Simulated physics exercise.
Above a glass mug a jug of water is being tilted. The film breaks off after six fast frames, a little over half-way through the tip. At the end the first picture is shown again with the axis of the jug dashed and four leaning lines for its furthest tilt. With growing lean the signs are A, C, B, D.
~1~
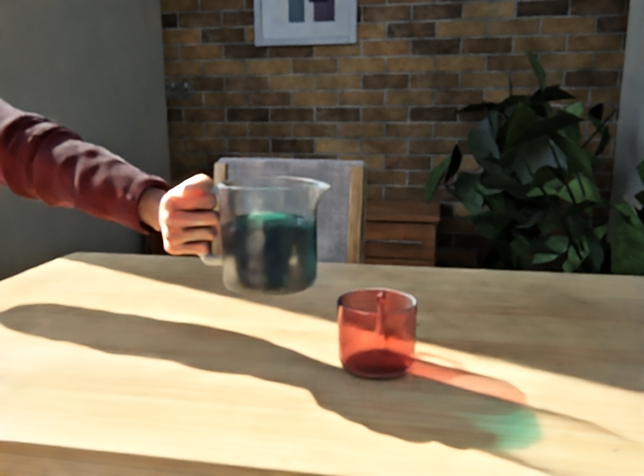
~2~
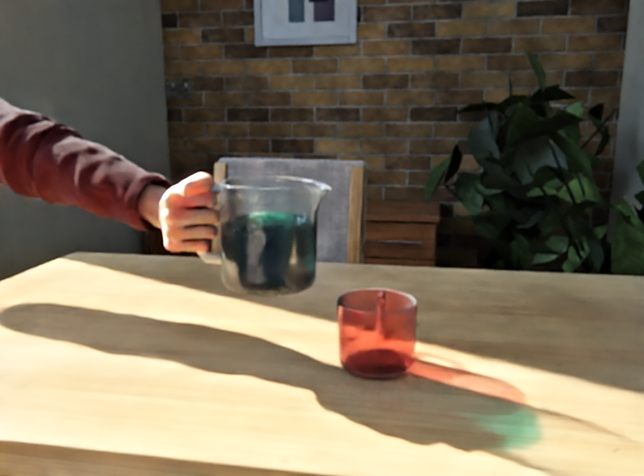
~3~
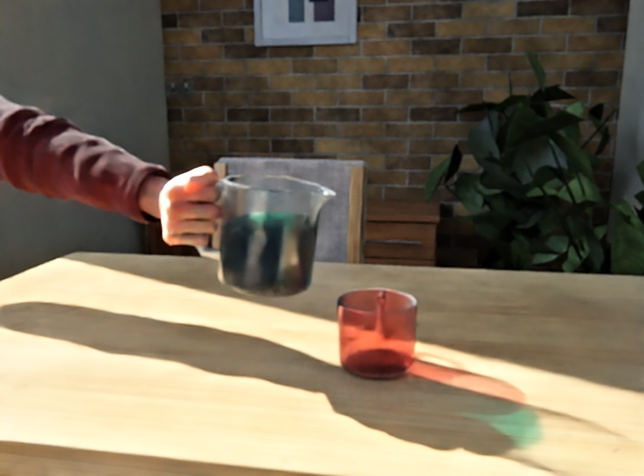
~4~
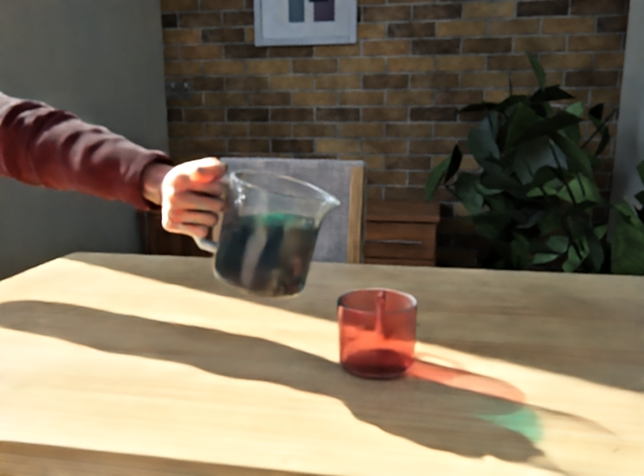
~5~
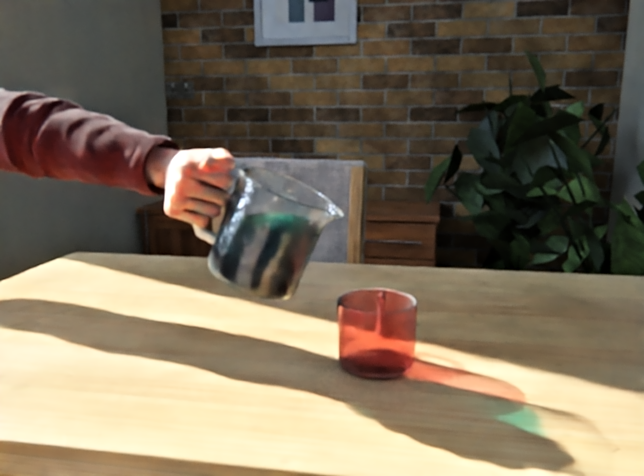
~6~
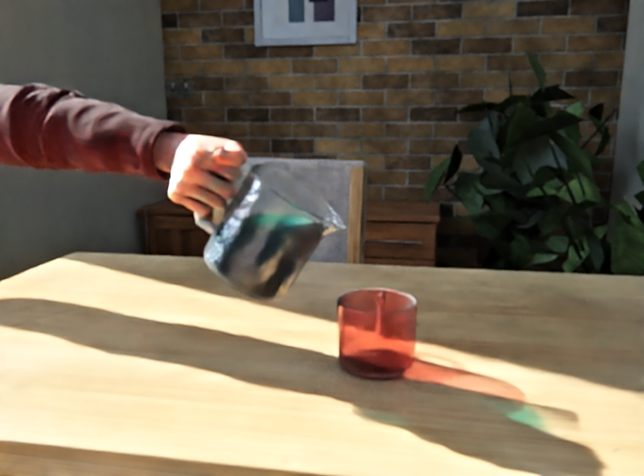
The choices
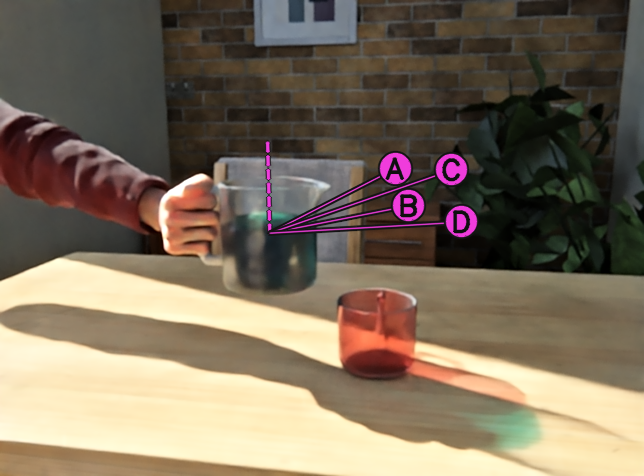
At a sunlit wooden table, a hand gradually tilts a glass jug rightward above a red mug.
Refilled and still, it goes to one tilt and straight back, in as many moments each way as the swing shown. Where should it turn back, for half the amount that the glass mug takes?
Choose A.
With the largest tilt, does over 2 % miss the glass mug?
Yes.
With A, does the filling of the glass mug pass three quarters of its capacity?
No, less.
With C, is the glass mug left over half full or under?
Over half.
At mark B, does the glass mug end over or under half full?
Over half.
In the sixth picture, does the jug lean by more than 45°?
No.
On the marked copy, A at (380, 176); B at (392, 209); C at (435, 175); D at (444, 223).
Choosing A, the glass mug ends with about 48 % of what it can hold.
Choosing B, the glass mug ends with about 89 % of what it can hold; 3 % of the water is spilt.
Choosing C, the glass mug ends with about 70 % of what it can hold.
Choosing D, the glass mug ends with about 96 % of what it can hold; 10 % of the water is spilt.
